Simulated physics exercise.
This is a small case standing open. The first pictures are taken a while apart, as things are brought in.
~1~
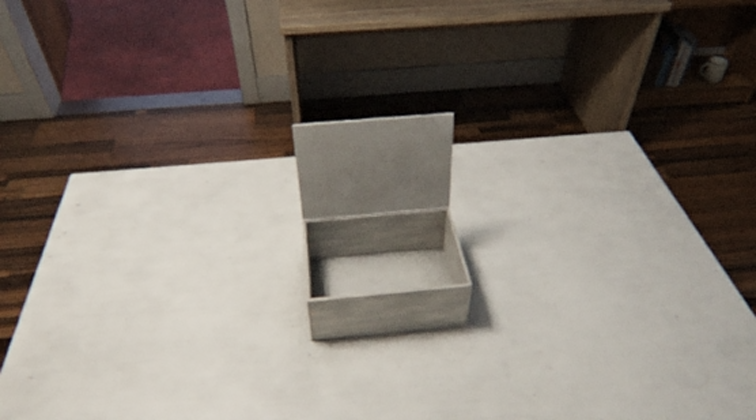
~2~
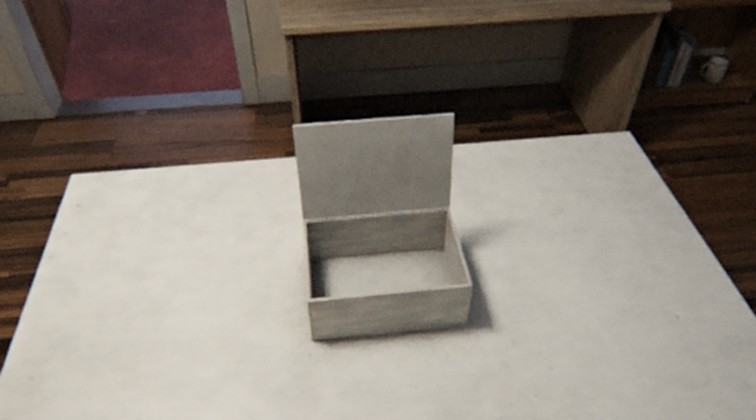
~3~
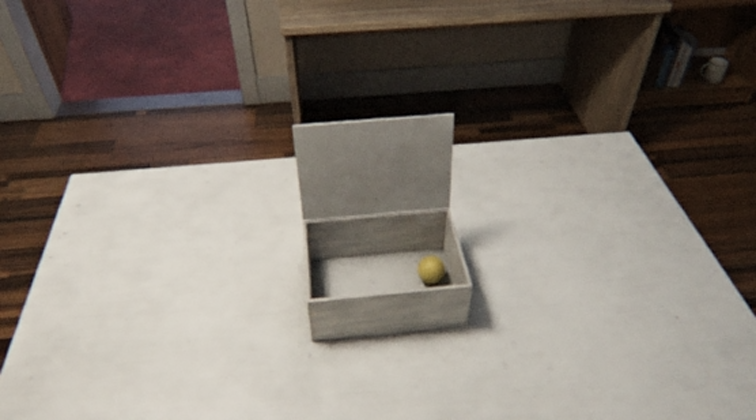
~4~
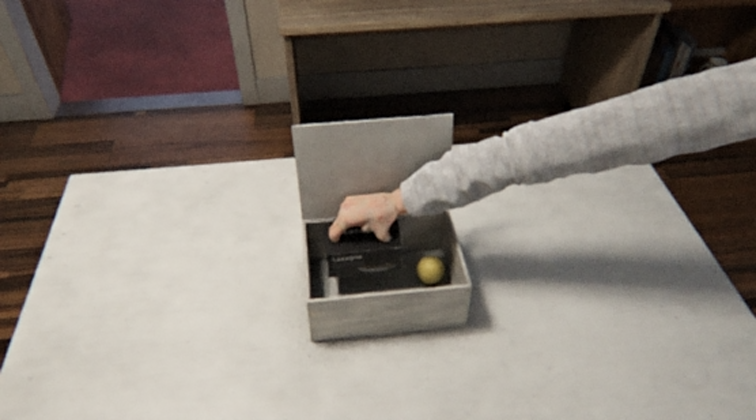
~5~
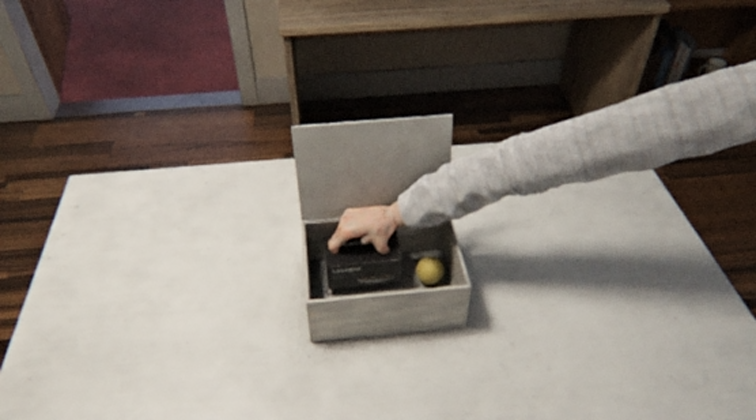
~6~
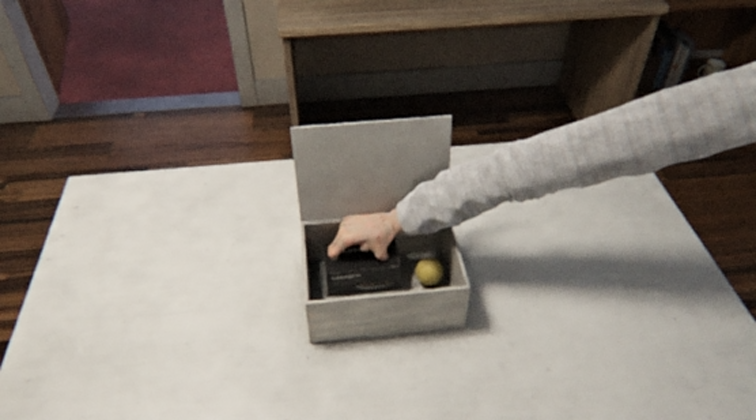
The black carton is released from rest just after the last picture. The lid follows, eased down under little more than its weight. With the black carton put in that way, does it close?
In the end the lid shuts flat.
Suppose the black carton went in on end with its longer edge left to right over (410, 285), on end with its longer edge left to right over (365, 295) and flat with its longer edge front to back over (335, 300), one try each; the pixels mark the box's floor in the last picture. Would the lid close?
In the first case it closes; in the second case it will not close; in the third case it closes.
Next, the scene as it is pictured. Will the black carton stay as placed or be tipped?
The black carton keeps its pose.
Then, 1.30 s after the last picture, lid 82° above the rim.
Then, 1.70 s after the last picture, lid 46° above the rim.
Then, 1.90 s after the last picture, lid 17° above the rim.
At rest, lid shut; both in place. Seen from the same camera at the end, black carton near (362, 266).
